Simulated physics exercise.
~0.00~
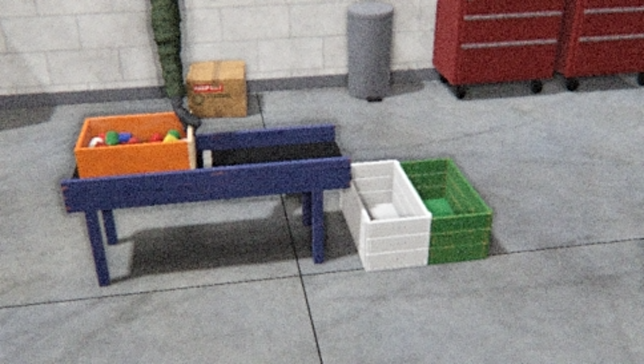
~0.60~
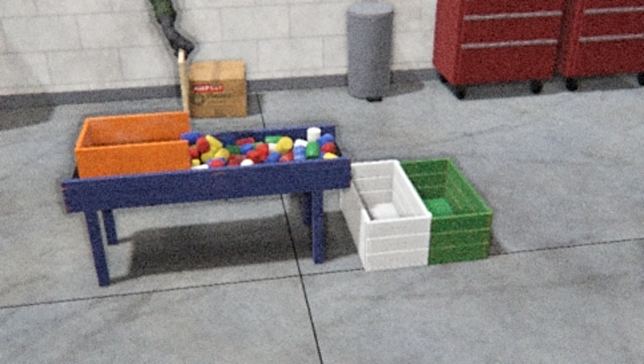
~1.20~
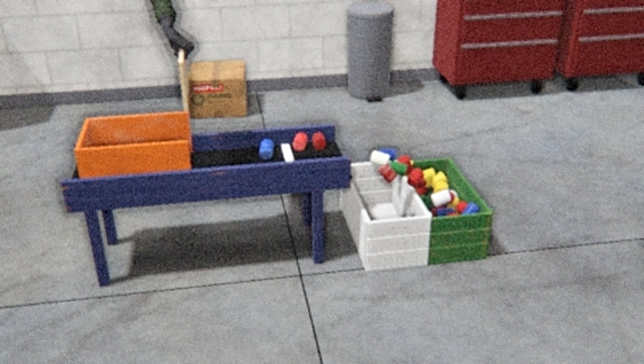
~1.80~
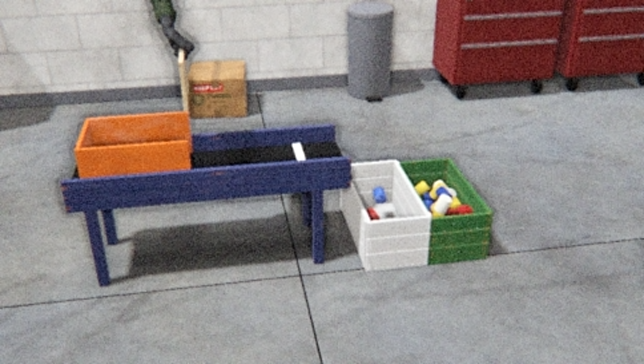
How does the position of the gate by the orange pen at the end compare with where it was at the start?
At the start the gate is down at the right end of the orange pen, and by the end it is held upright well above the belt.
